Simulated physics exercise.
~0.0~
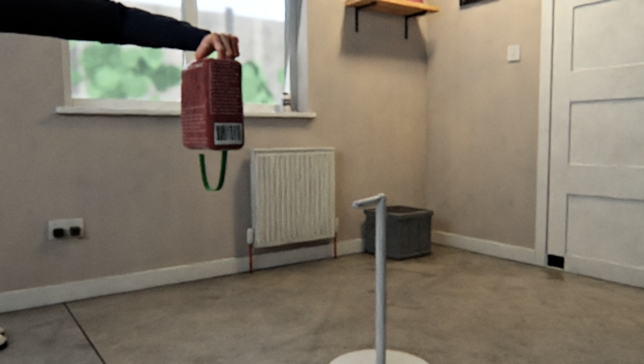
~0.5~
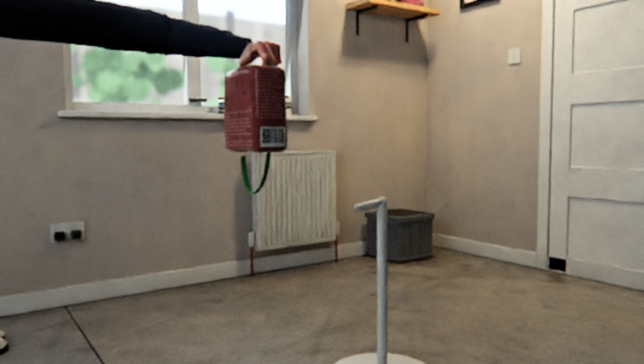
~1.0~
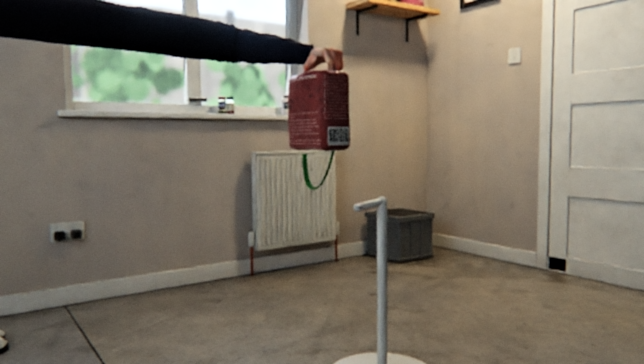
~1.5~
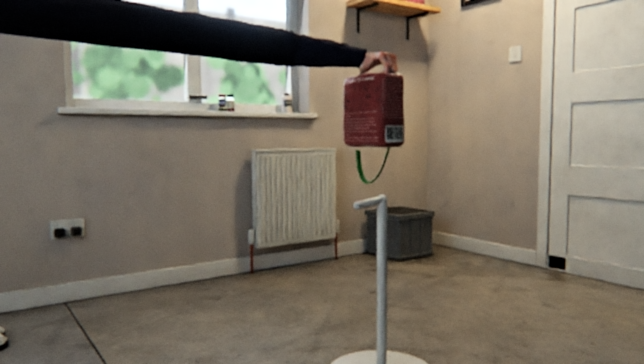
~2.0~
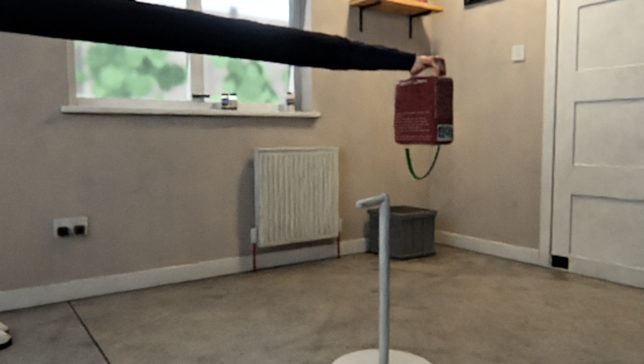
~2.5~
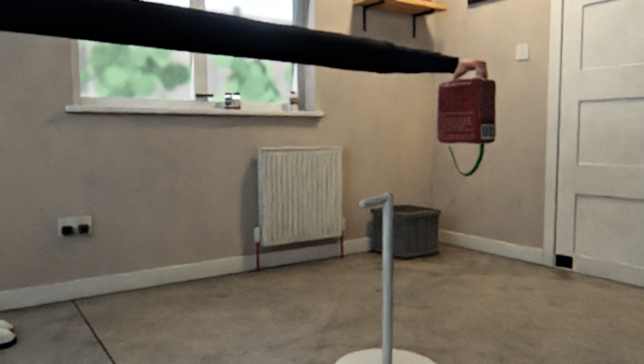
In a room with a window and a radiator, an outstretched arm carried a red bag to the right, its green ribbon loop hanging below, and it passed over a thin stand without catching and ended up beyond it, still held in the air.
